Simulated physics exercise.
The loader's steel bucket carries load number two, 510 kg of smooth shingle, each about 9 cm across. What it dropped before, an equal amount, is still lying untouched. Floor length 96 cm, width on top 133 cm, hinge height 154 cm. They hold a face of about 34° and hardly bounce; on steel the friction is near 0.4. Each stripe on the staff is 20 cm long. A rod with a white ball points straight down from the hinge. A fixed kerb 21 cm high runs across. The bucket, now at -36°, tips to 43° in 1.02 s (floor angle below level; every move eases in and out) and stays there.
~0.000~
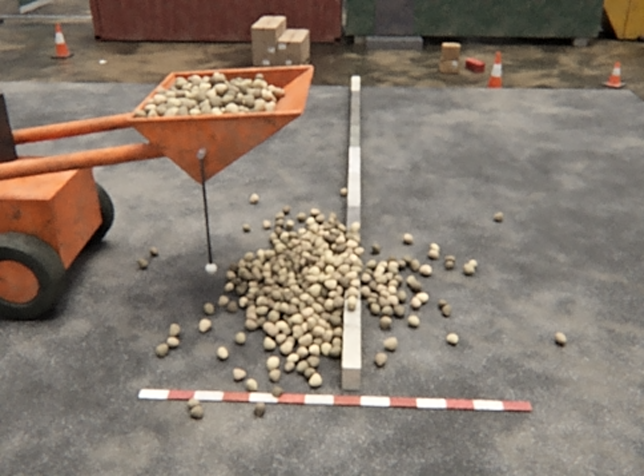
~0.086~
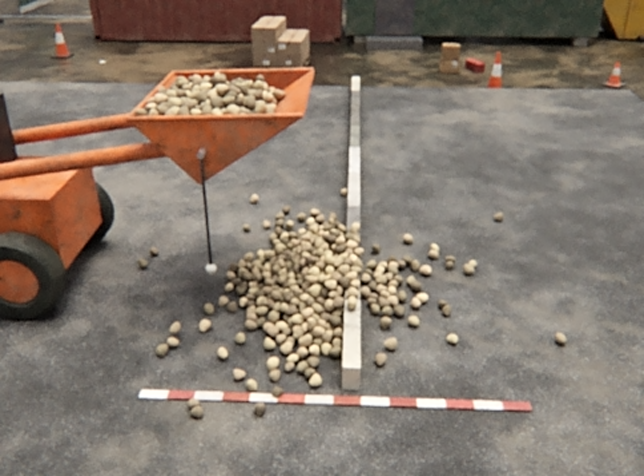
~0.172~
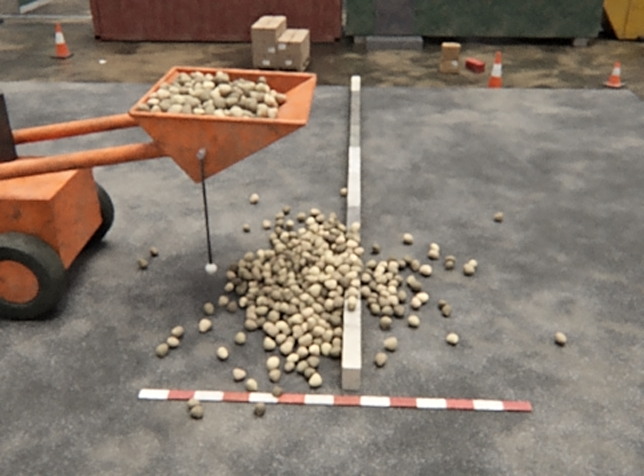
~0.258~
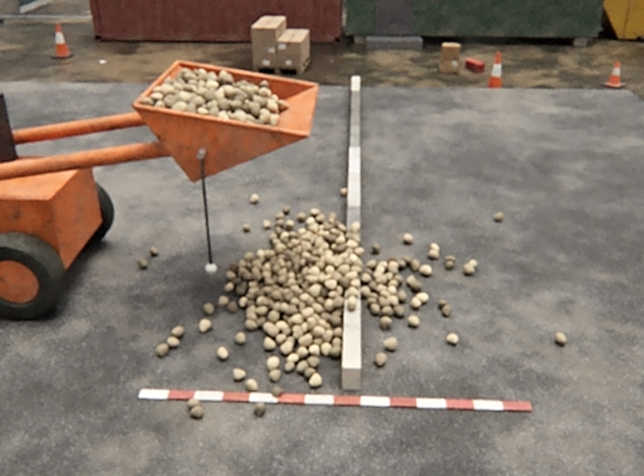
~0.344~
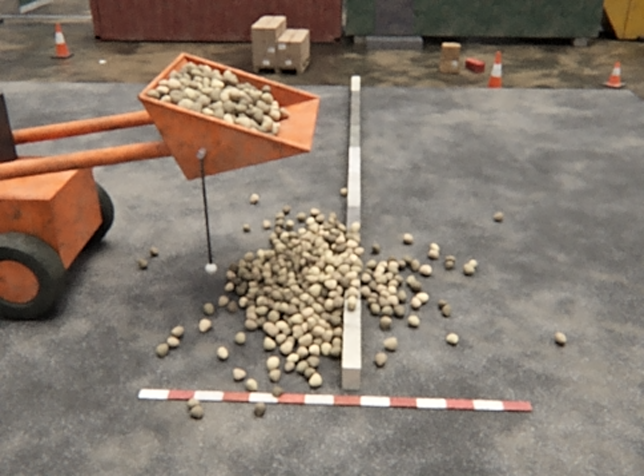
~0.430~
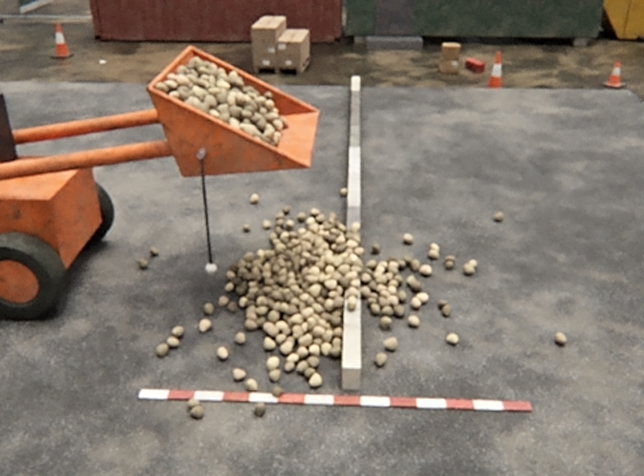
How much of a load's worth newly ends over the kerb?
Roughly 38 per cent of a load more.
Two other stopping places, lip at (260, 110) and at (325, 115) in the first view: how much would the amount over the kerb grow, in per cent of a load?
First some 10, then 60 per cent.
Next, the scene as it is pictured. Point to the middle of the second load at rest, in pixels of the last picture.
Around (330, 273).
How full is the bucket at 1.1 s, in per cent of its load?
It holds some 55 per cent.
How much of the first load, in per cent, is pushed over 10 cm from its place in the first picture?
About 25 per cent.
After 0.8 s the floor is at 30°; in per cent of one load, 100 in the bucket, 90 on this side of the kerb, 10 over the kerb; the foremost stones are at (472, 272).
After 1.1 s the floor is at 43°; in per cent of one load, 56 in the bucket, 134 on this side of the kerb, 10 over the kerb; the foremost stones are at (472, 272).
After 1.5 s the floor is at 43°; in per cent of one load, 6 in the bucket, 167 on this side of the kerb, 27 over the kerb; the foremost stones are at (471, 267).
After 4.3 s the floor is at 43°; in per cent of one load, 0 in the bucket, 152 on this side of the kerb, 48 over the kerb; the foremost stones are at (577, 321). Net gain over the kerb, 38.
